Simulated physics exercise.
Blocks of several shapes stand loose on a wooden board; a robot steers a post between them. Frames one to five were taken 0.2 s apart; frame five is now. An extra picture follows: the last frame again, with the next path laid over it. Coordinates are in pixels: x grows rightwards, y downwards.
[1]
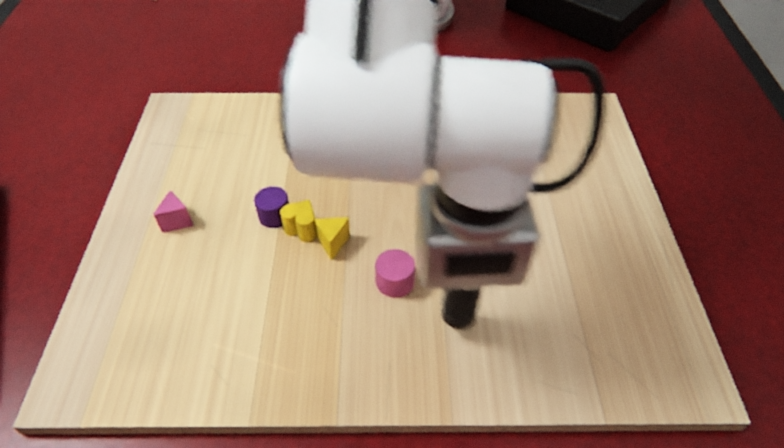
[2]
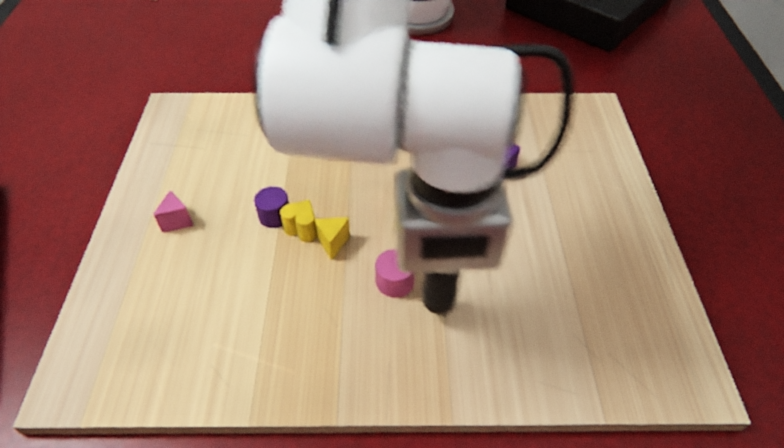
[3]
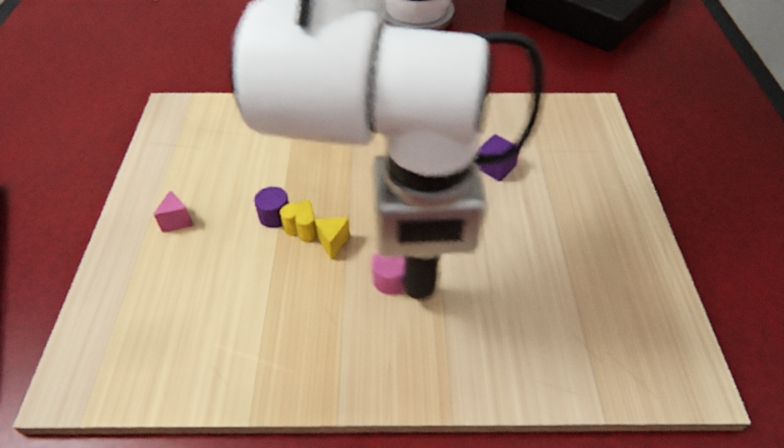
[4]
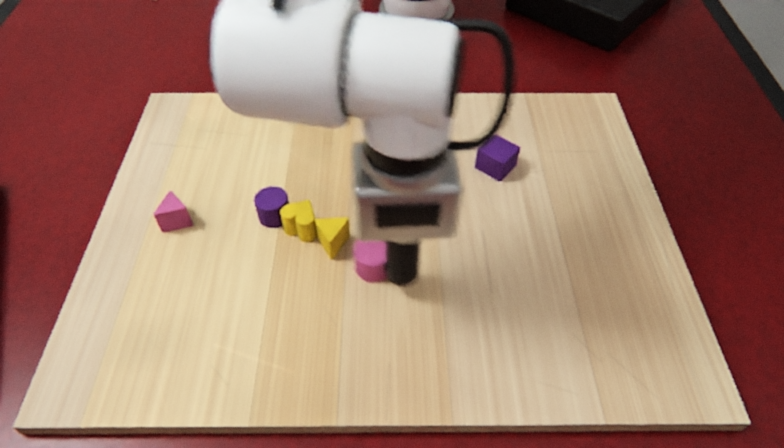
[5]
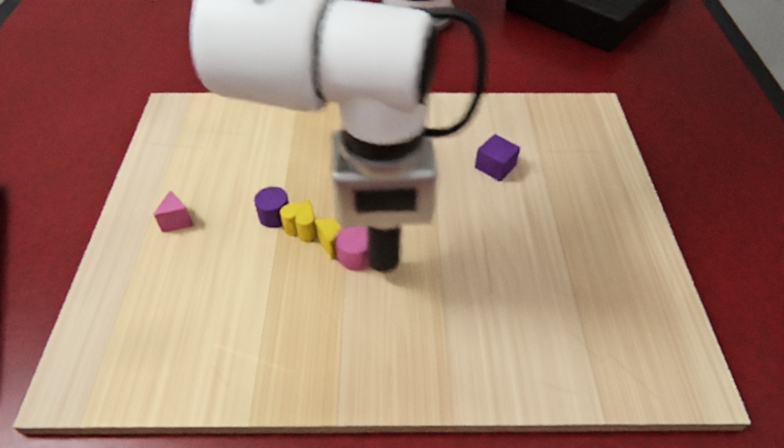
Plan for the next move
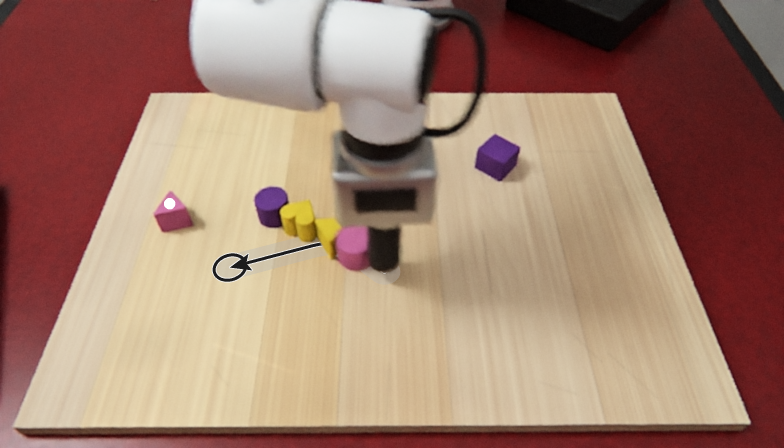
A robot arm moves left and pushes the pink cylinder up against the yellow triangular block.
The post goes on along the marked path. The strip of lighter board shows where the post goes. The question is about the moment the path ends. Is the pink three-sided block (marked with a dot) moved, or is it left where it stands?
Same place.
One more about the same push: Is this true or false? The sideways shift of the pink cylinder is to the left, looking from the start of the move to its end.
Verdict: False.
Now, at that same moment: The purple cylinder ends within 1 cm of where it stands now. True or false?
False
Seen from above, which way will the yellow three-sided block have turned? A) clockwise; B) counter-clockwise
A: Clockwise.
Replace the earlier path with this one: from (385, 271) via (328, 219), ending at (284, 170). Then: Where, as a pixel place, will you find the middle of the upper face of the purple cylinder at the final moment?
Expect it around (235, 196).
Drawn move, from (385, 271) through (341, 244) and (286, 253) to (230, 267); the dot is on the pink three-sided block.
The first path, step by step. One third of the way, post at (338, 233); purple cylinder at (255, 195); yellow heart block at (283, 203), turned 65° anticlockwise; yellow three-sided block at (310, 184), turned 15° clockwise; pink cylinder at (319, 205).
Two thirds of the way, post at (283, 242); purple cylinder at (248, 194); yellow heart block at (280, 199), turned 90° anticlockwise; yellow three-sided block at (308, 180), turned 30° clockwise; pink cylinder at (313, 201).
At the end, post at (226, 257); pink three-sided block still; purple cylinder at (248, 194); yellow heart block at (280, 199), turned 90° anticlockwise; yellow three-sided block at (308, 180), turned 30° clockwise; pink cylinder at (313, 201).
